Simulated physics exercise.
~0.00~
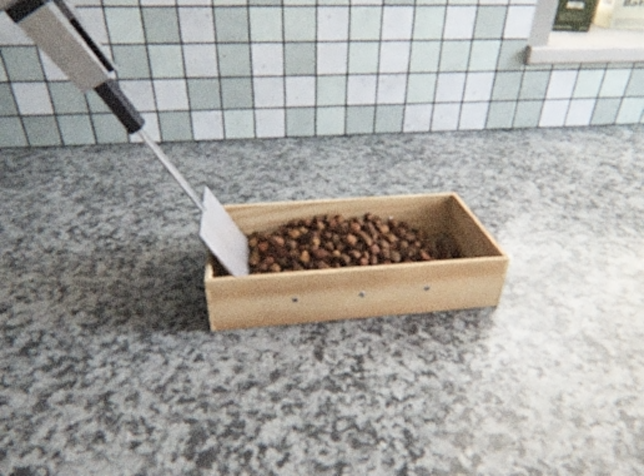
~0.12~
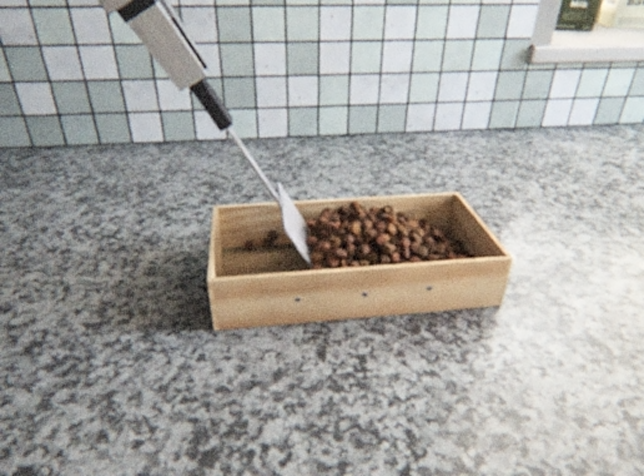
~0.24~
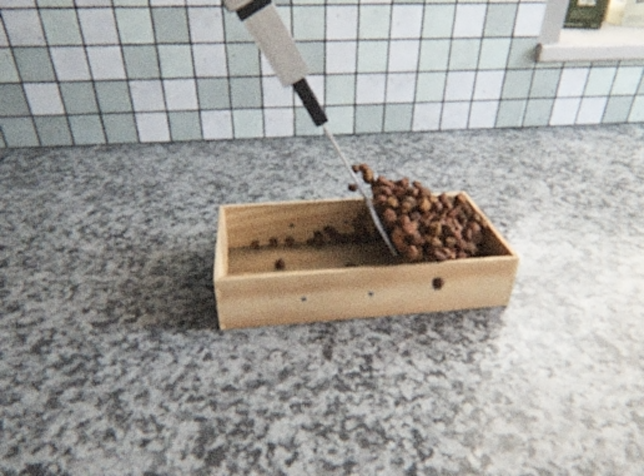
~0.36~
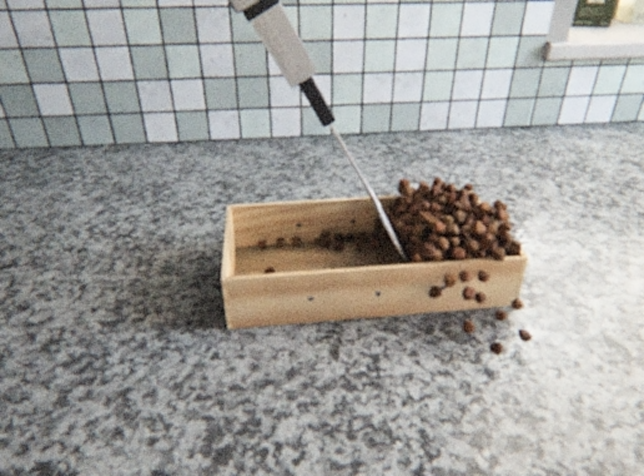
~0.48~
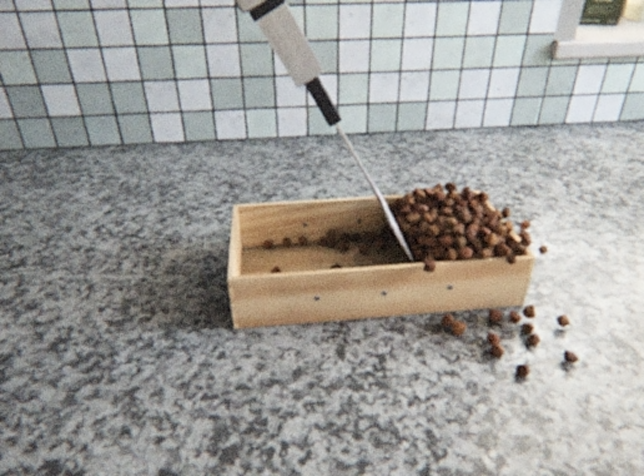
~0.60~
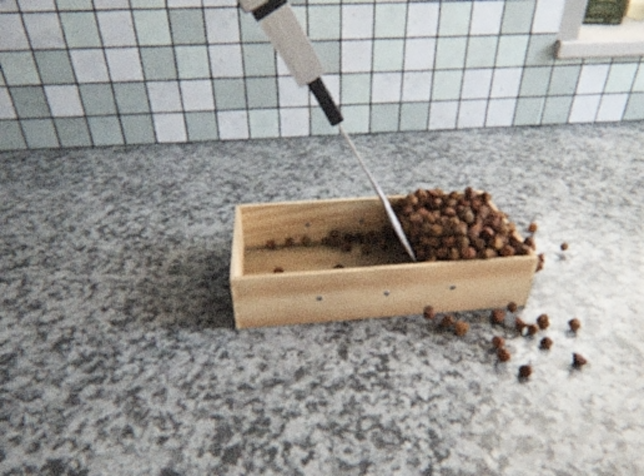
Robot arm with a flat turner pushing brown pellets rightward along a wooden tray, heaping them up and spilling some onto the counter.
